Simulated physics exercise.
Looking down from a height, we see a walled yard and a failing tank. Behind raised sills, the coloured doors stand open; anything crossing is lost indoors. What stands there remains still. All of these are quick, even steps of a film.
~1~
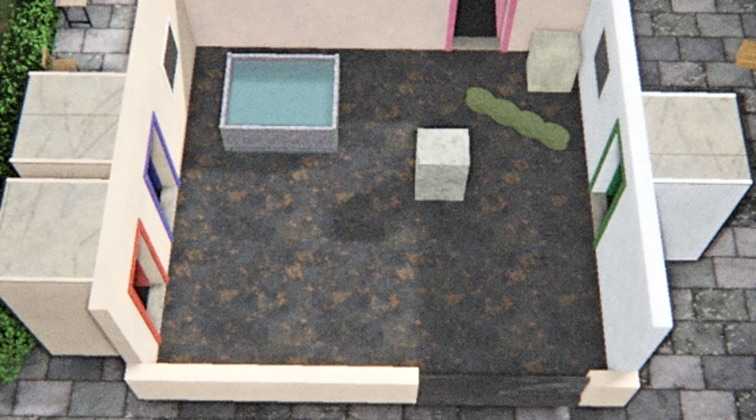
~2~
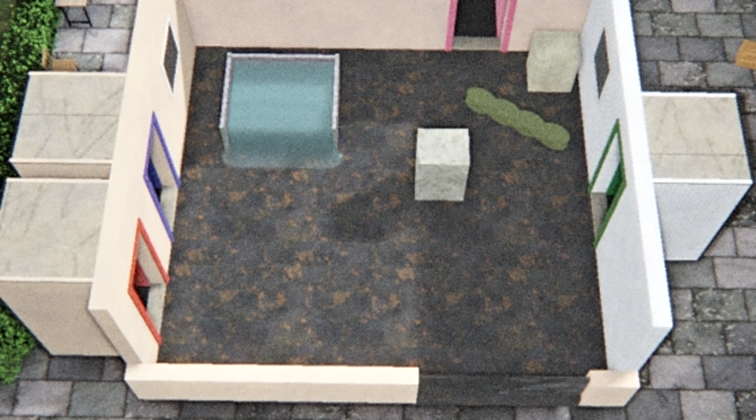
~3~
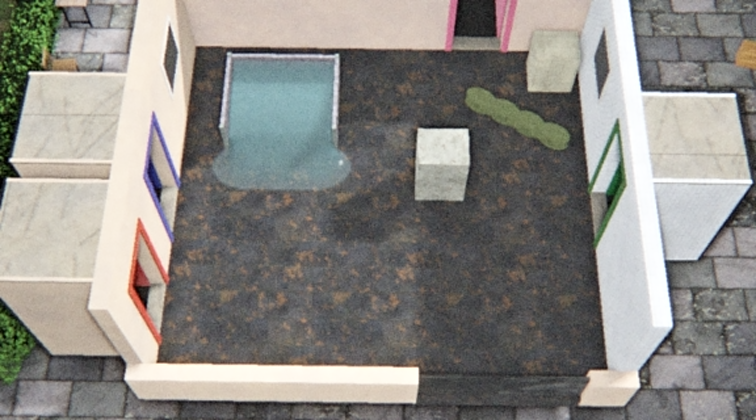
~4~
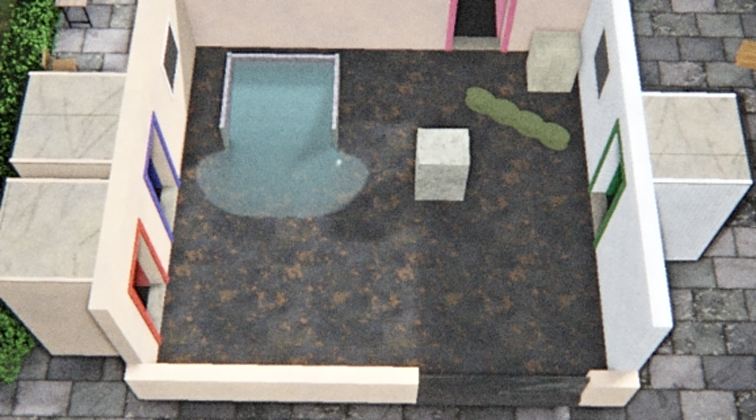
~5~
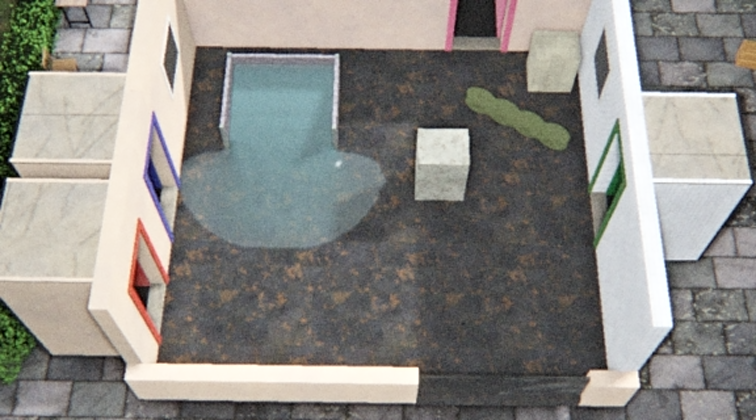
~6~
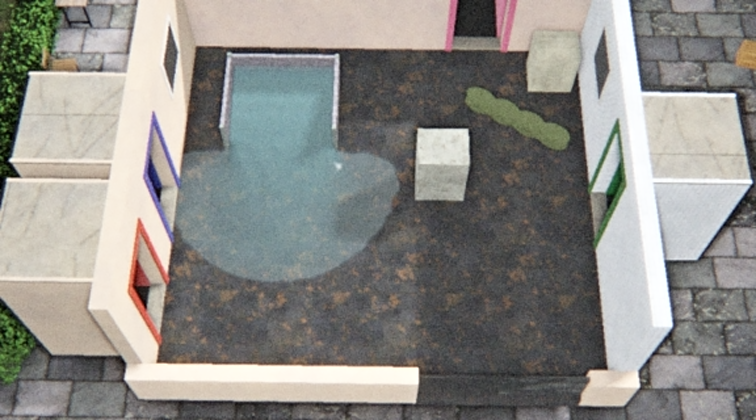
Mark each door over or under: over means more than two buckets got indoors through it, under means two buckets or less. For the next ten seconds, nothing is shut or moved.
Pink door - under, red door - over, blue door - under, green door - under.
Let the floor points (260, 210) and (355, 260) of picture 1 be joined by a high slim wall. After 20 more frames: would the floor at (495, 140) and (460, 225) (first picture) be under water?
Result, in order: Bone-dry / swamped.
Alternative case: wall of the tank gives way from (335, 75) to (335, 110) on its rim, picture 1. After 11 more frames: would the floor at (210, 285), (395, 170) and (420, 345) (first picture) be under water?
The first point is spared, the second soaked, the third spared.
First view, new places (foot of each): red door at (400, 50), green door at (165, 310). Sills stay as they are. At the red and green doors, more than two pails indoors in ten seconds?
What you'd see: The red door stays within the limit and the green door tops the limit.
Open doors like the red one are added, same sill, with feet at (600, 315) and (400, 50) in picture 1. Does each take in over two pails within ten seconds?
Result, in order - first ends up higher; second ends up lower.
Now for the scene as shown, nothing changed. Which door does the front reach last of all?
Result: The door marked pink.
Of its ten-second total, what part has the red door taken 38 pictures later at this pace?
Share by then: 95 in a hundred.
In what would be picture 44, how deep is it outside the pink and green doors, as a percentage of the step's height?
The first sits near 0 in a hundred and the second near 60 in a hundred.
A moment on, water covers 35 % of the floor; the pink door not reached, the red door wet at the sill, nothing in, the blue door wet at the sill, nothing in, the green door not reached.
Next, water covers 45 % of the floor; the pink door not reached, the red door under two buckets in, the blue door wet at the sill, nothing in, the green door not reached.
Then, water covers 50 % of the floor; the pink door not reached, the red door over two buckets in, the blue door under two buckets in, the green door not reached.
Later, water covers 65 % of the floor; the pink door not reached, the red door far over two buckets in, the blue door under two buckets in, the green door wet at the sill, nothing in.
In the end, water covers 90 % of the floor; the pink door wet at the sill, nothing in, the red door far over two buckets in, the blue door under two buckets in, the green door wet at the sill, nothing in.
